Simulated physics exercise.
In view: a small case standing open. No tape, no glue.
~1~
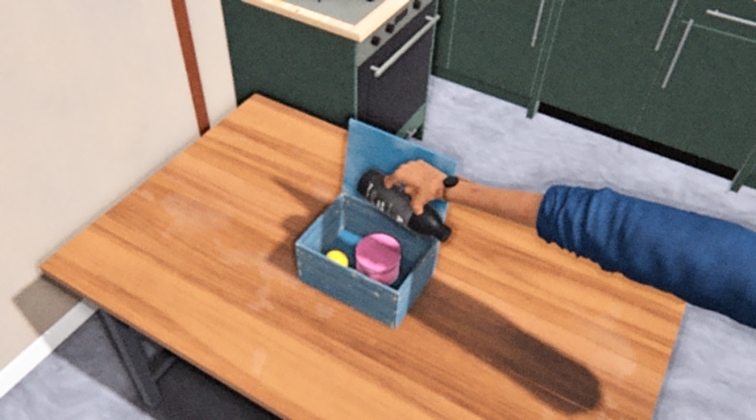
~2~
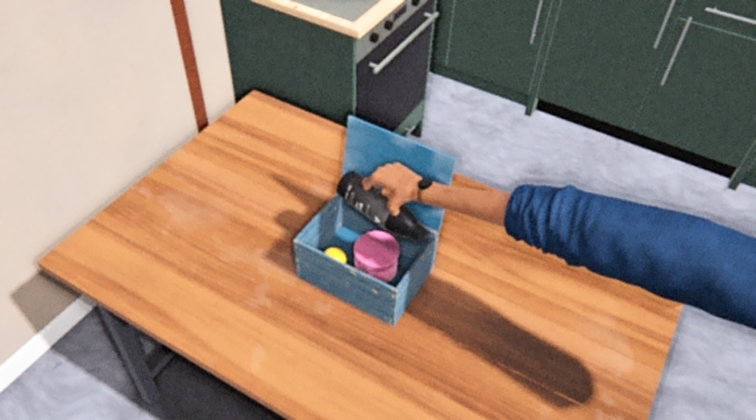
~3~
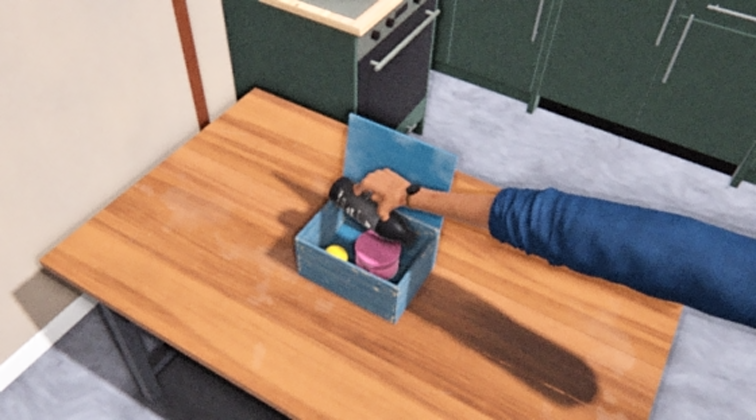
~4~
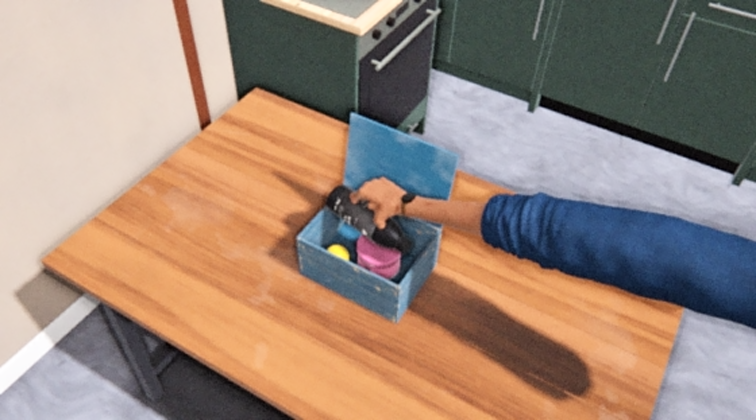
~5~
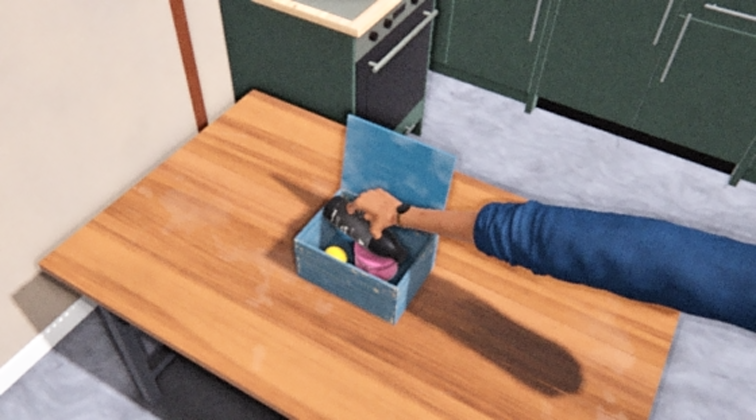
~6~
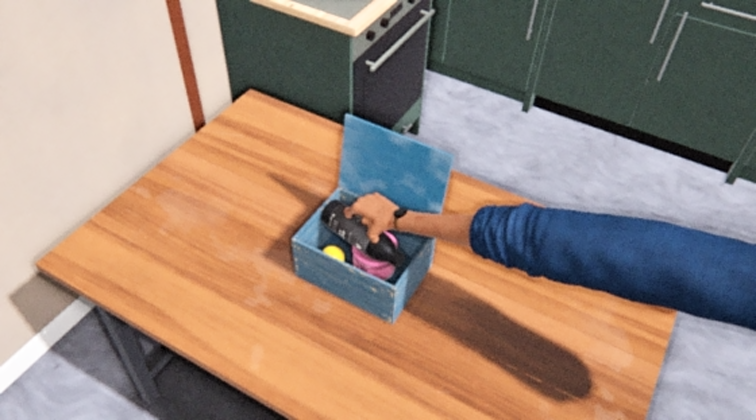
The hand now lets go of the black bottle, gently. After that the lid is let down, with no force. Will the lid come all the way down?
As it turns out, it will not close.
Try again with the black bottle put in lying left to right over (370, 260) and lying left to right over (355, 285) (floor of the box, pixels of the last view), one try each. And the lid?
First try: It is held up; second try: It closes.
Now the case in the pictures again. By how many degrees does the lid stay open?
About 8°.
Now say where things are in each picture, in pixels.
The first picture shows still above its spot; black bottle (405, 208); pink tub (378, 261).
The second picture shows still above its spot; black bottle (383, 208); pink tub (376, 258).
The third picture shows still above its spot; black bottle (374, 214); pink tub (378, 256).
The fourth picture shows still above its spot; black bottle (370, 221); pink tub (379, 255).
The fifth picture shows still above its spot; black bottle (366, 231).
The sixth picture shows put in, still held; black bottle (364, 236).
Then, 1.40 s later than the last frame, lid 72° above the rim.
Then, 1.80 s later than the last frame, lid 41° above the rim.
When it is over, lid 9° above the rim; all 3 as before. End places, in pixels of the last picture, black bottle near (361, 237).
